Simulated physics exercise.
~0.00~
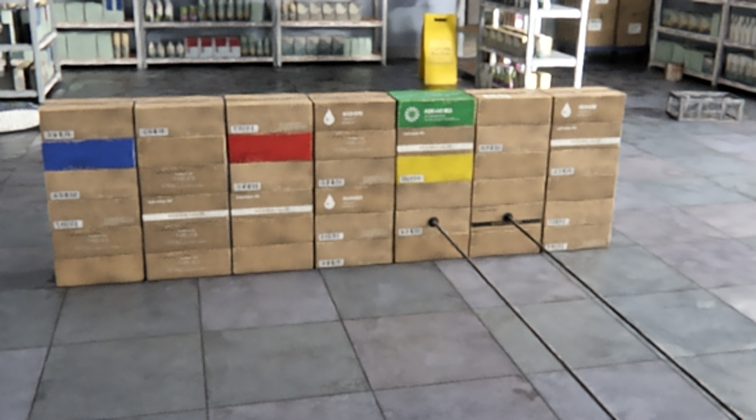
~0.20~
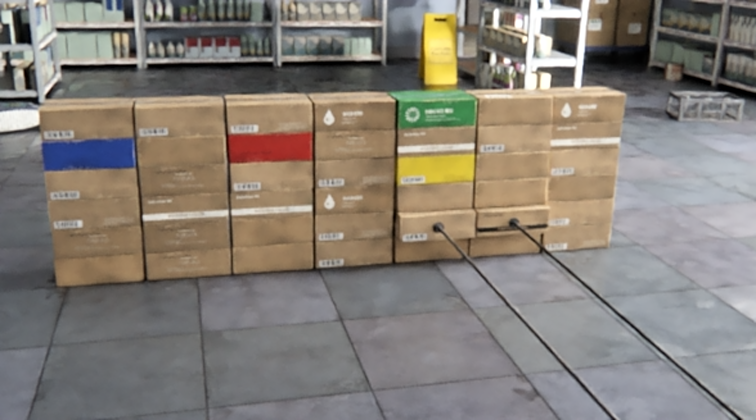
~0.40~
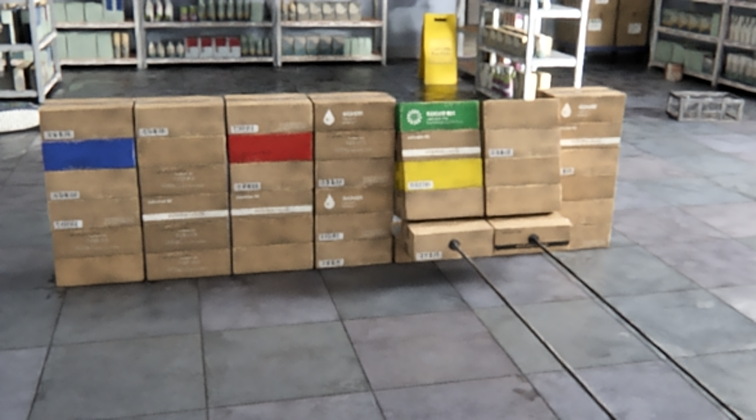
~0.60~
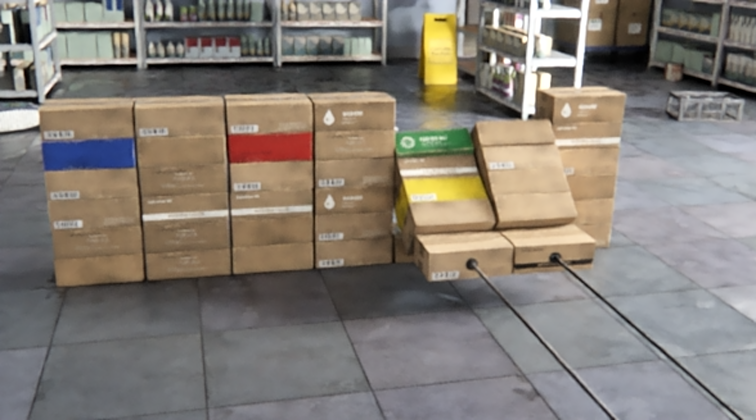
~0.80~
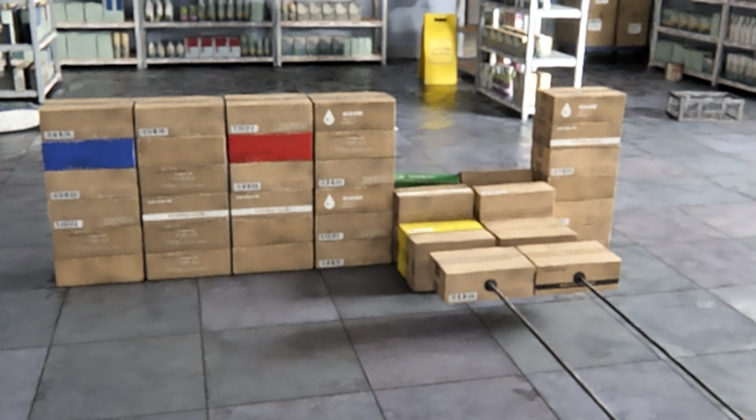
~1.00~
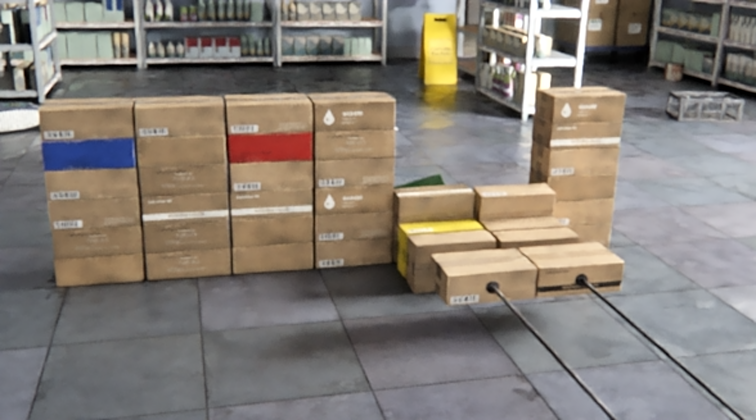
The footage shows two dark rods drawing a pair of neighbouring boxes from the bottom of a cardboard box wall, toward the lower right. The boxes above, including the green and yellow ones, tip and tumble into a low heap, while the red and blue boxes stay in place.
